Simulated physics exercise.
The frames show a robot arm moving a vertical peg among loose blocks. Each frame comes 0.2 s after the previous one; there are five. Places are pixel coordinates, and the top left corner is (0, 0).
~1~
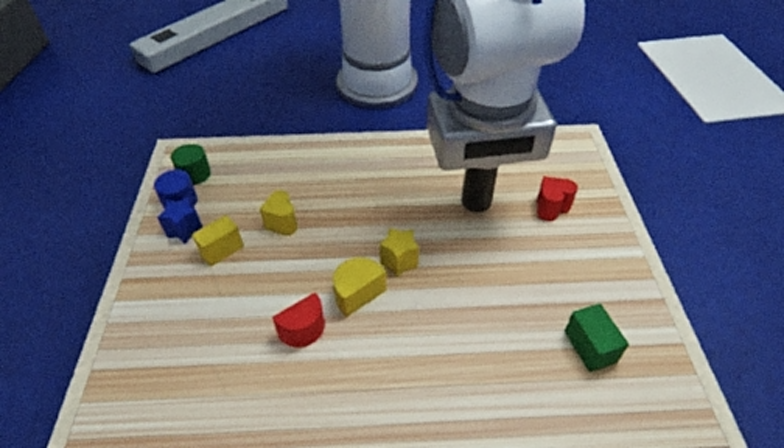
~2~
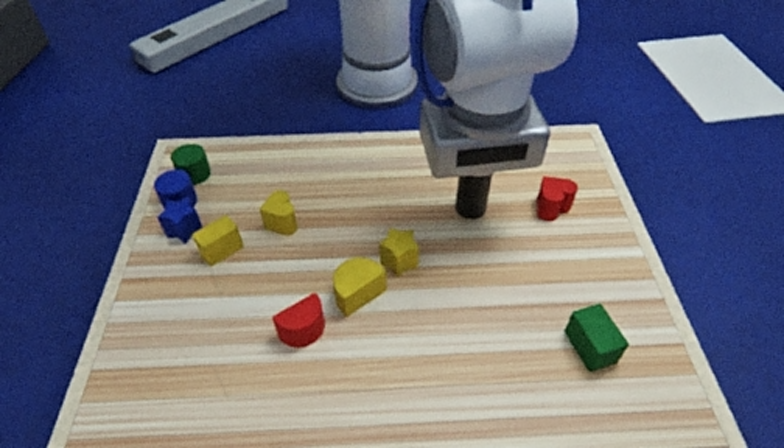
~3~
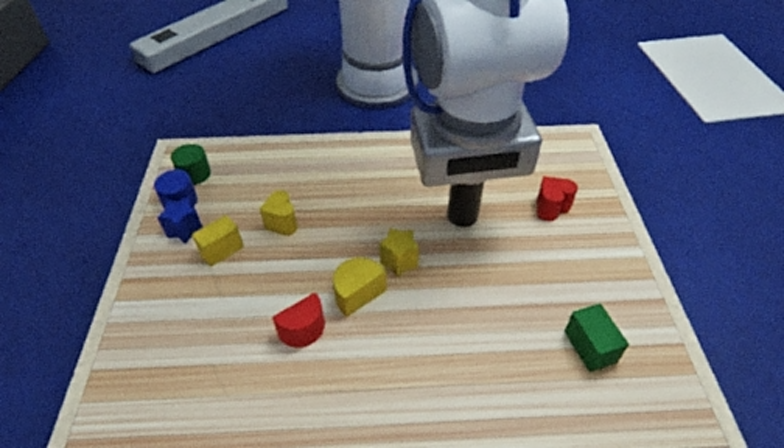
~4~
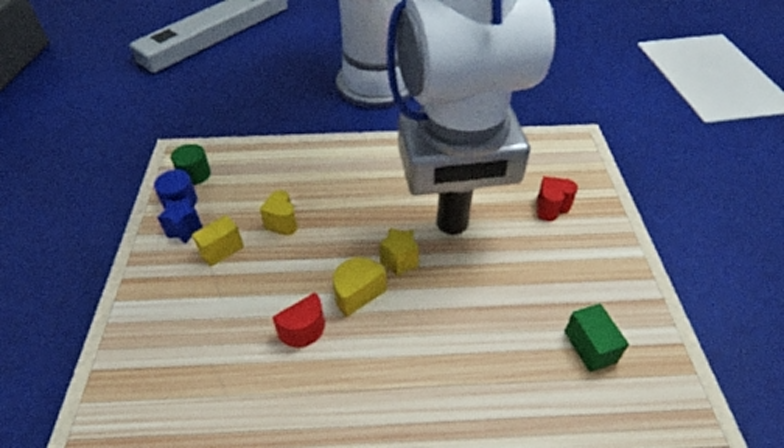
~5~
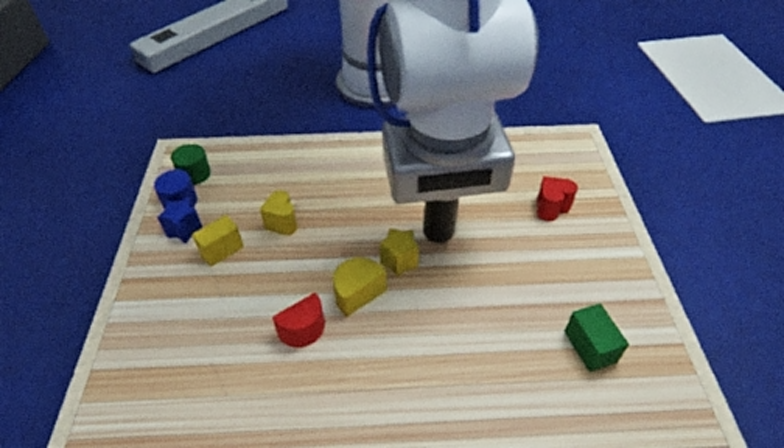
A white and grey robot arm holds a dark vertical peg over a striped wooden board on a blue surface, seen from above at an angle. Green and blue blocks sit at the upper left, yellow ones near them and at the centre, a red half-round lower left, and red and green blocks on the right. The arm moves the peg steadily left and slightly nearer, close to the yellow star, while the blocks and camera stay still.
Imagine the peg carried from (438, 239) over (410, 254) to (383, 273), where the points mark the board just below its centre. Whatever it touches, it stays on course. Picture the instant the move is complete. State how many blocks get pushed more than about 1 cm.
Count: 3 or more.
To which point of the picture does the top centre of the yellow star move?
If I read the scene right, the answer is (353, 265).
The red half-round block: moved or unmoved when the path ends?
It is shoved along.
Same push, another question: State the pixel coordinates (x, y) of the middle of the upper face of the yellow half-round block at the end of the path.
Pixel (327, 294).
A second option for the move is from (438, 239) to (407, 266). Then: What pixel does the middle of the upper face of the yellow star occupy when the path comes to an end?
In the picture, that point is around (377, 254).
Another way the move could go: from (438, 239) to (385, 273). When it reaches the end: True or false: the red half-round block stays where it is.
It is false.
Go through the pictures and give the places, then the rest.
In the first frame, peg's lower end (476, 202); red half-round block (300, 313); yellow half-round block (356, 274); yellow star (400, 241).
In the second frame, peg (470, 208); blocks still.
In the third frame, peg (463, 216); blocks still.
In the fourth frame, peg (452, 223); blocks still.
In the fifth frame, peg (439, 231); red half-round block (300, 313); yellow half-round block (356, 274); yellow star (400, 241).
What follows on the original path. Halfway along, peg (410, 246); yellow star (384, 249), turned 25° anticlockwise.
At the end, peg (382, 264); red half-round block (287, 322); yellow half-round block (327, 294), turned 15° anticlockwise; yellow star (353, 265), turned 15° anticlockwise.
